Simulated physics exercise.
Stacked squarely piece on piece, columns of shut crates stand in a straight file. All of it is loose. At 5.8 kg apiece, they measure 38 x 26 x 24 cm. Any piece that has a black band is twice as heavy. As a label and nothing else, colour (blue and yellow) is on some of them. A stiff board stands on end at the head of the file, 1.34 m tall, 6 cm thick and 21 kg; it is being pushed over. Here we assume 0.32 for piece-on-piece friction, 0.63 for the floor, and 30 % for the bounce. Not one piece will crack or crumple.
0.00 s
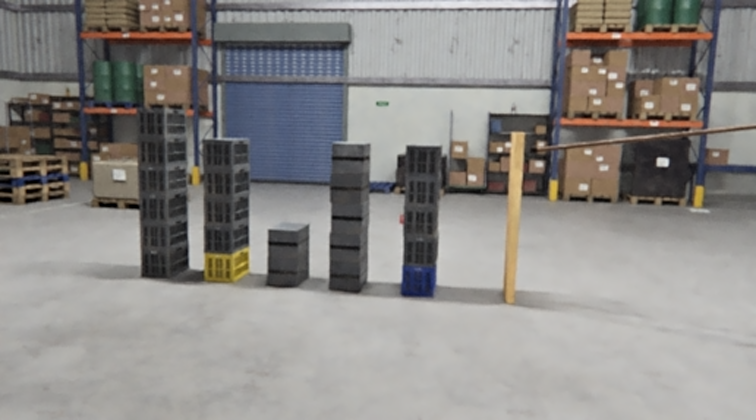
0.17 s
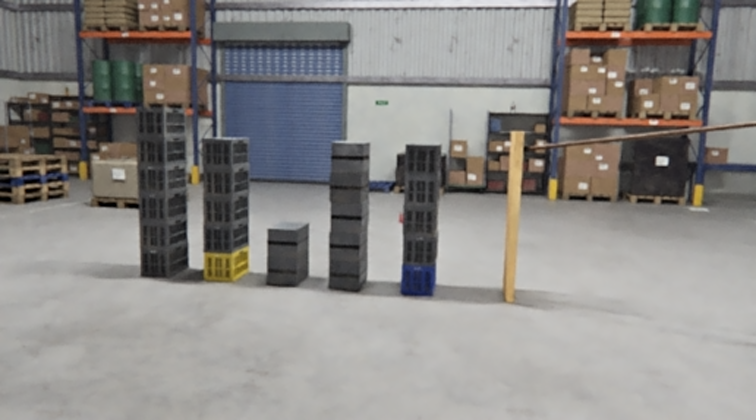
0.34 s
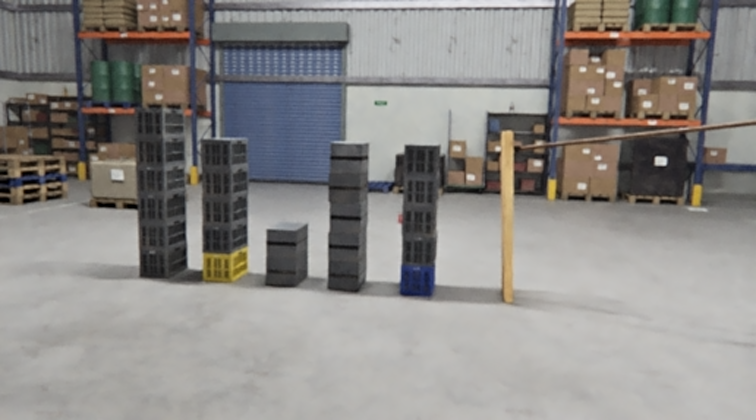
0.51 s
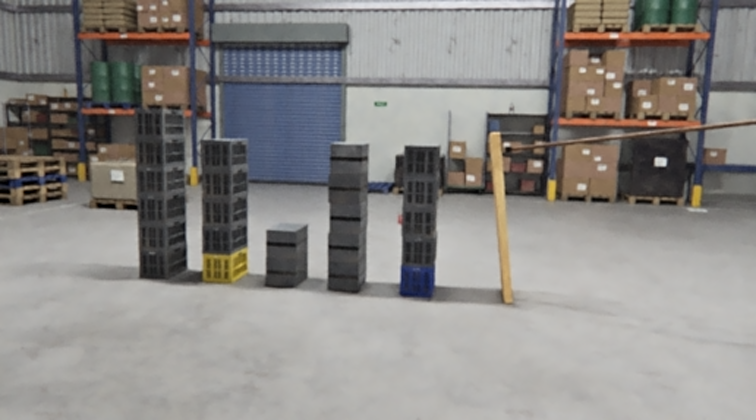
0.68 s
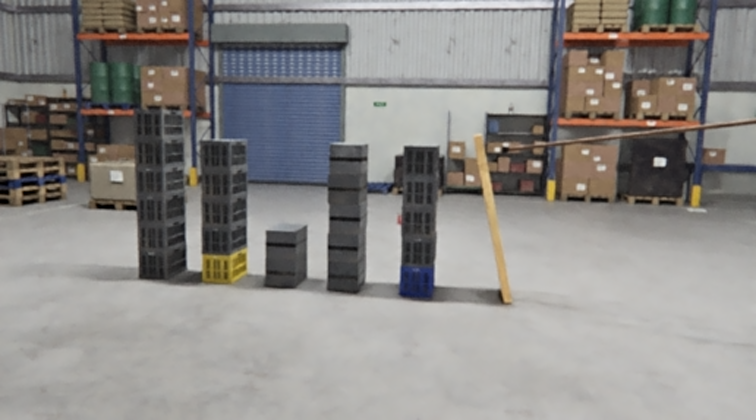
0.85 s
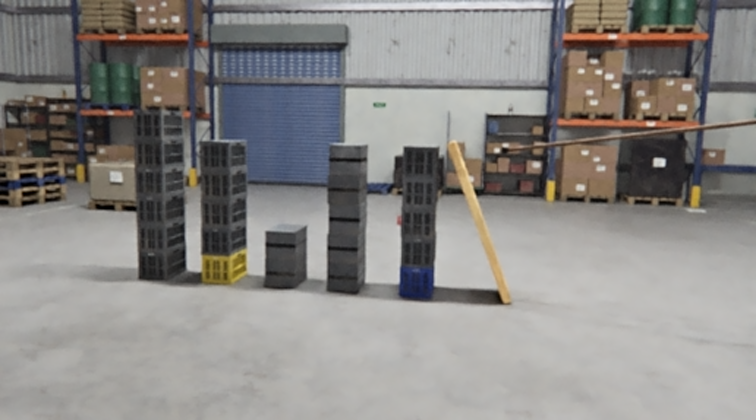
A pole pushes an upright wooden board, which tilts left toward a row of stacked crates.
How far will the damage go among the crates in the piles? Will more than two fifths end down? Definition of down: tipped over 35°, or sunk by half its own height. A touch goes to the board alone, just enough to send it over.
Yes.
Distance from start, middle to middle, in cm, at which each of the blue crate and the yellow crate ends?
Approx. distance from start in cm - blue 0, yellow 0.
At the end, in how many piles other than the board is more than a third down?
4 altogether.
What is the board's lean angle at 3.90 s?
Lean: Approx. 55 degrees.
By 1.72 s, board 48° from upright; none of the 23 crates down, 8 disturbed.
By 2.52 s, board 56° from upright; 7 of the 23 crates down.
By 3.90 s, board 56° from upright; 11 of the 23 crates down.
By 4.28 s, board 56° from upright; 17 of the 23 crates down.
When it is over (5.3 s), board 56° from upright; 17 of the 23 crates down; yellow crate unmoved; blue crate unmoved. That is 74 per cent. In pixels of the last frame, middles, yellow crate near (223, 265), blue crate near (418, 277).
